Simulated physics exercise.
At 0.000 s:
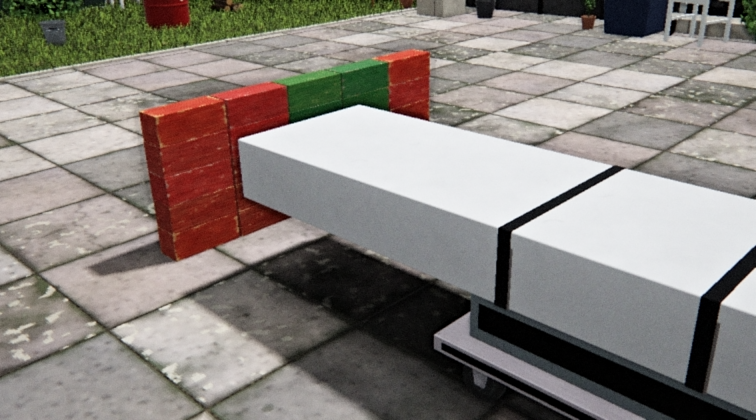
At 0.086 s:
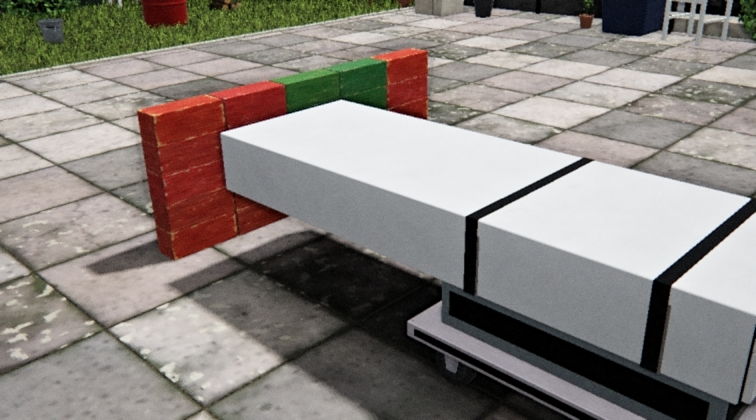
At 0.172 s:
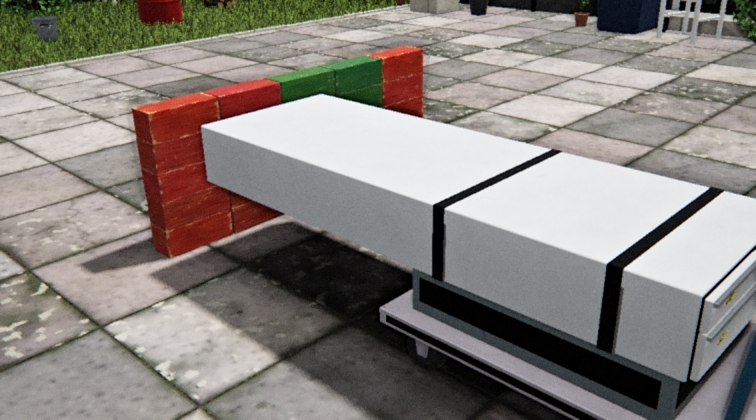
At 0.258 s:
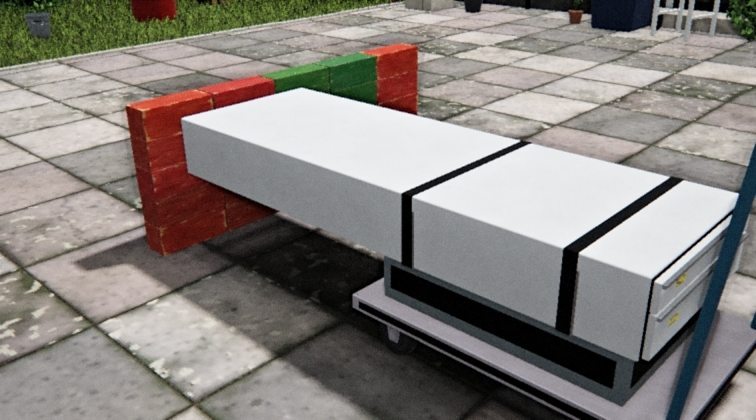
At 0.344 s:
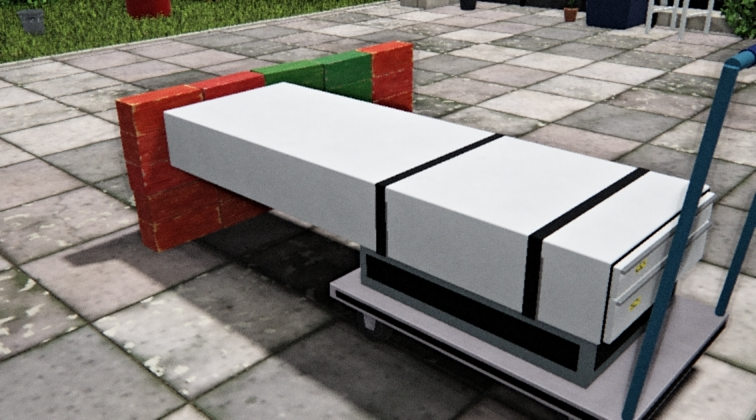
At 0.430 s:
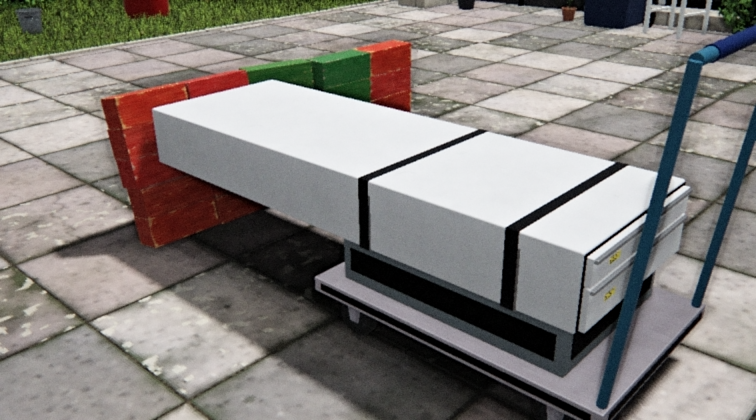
A trolley carrying a long white pack rolls left and pushes into red and green blocks.
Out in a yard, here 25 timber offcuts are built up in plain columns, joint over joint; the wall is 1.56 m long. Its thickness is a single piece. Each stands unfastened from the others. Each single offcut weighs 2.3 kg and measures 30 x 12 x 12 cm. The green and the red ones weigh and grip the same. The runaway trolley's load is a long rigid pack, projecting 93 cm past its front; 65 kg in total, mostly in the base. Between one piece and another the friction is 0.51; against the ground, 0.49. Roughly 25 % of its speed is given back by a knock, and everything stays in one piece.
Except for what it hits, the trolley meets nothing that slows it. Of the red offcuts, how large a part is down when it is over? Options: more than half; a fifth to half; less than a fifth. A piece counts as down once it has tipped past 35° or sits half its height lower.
More than half.
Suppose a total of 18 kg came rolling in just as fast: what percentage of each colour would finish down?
Share down - red: 70; green: 50 (per cent).
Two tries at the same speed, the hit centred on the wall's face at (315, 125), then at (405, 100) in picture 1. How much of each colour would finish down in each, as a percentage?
Down by colour - red: 30%, then 30%; green: 100%, then 50%.
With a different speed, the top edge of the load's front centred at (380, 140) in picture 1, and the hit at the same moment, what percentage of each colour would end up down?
Down at the end: Red 60 per cent, green 40 per cent.
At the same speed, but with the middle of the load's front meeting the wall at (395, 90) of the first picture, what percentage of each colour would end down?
Down at the end: Red 30 percent, green 40 percent.
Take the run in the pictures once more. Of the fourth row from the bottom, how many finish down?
The number that finish down is 3.
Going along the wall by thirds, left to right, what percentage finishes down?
Left third 100 per cent, middle 80 per cent, right 0 per cent.
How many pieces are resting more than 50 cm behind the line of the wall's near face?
8 or thereabouts.
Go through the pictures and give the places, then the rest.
In the first picture (we follow the side turned to the camera; the camera pans a little), load (249, 161) 34 cm short of the wall; top red offcut (193, 124); top green offcut (366, 80); no piece has moved.
The second picture shows load (231, 154) 24 cm short of the wall; top red offcut (191, 122).
The third picture shows load (212, 146) 15 cm short of the wall; top red offcut (186, 120).
The fourth picture shows load (191, 138) 56 mm short of the wall; top red offcut (180, 118).
The fifth picture shows load (174, 131) 25 mm into the wall's line; top red offcut (170, 112) displaced 30 mm; steepest lean 3°, the offcut at (178, 171); 11 stirred so far.
The sixth picture shows load (162, 128) 9 cm into the wall's line; top red offcut (155, 105) tipped 12°; top green offcut (348, 71); steepest lean 12°, the offcut at (161, 135); 14 stirred so far.
Around 0.58 s, load 18 cm past the wall's line, still rolling; none of the 15 red offcuts down (0 of 25 in all colours); top red offcut tipped 30°, 48 mm lower.
Around 0.80 s, load 31 cm past the wall's line, still rolling; 10 of the 15 red offcuts down (14 of 25 in all colours); top red offcut tipped 73°, 38 cm lower.
Finally (1.5 s), load 67 cm past the wall's line, still rolling; 10 of the 15 red offcuts down (14 of 25 in all colours); top red offcut on its side; top green offcut unmoved. That is 67 per cent. Seen by the last camera, middles, top red offcut near (90, 177), top green offcut near (339, 69).
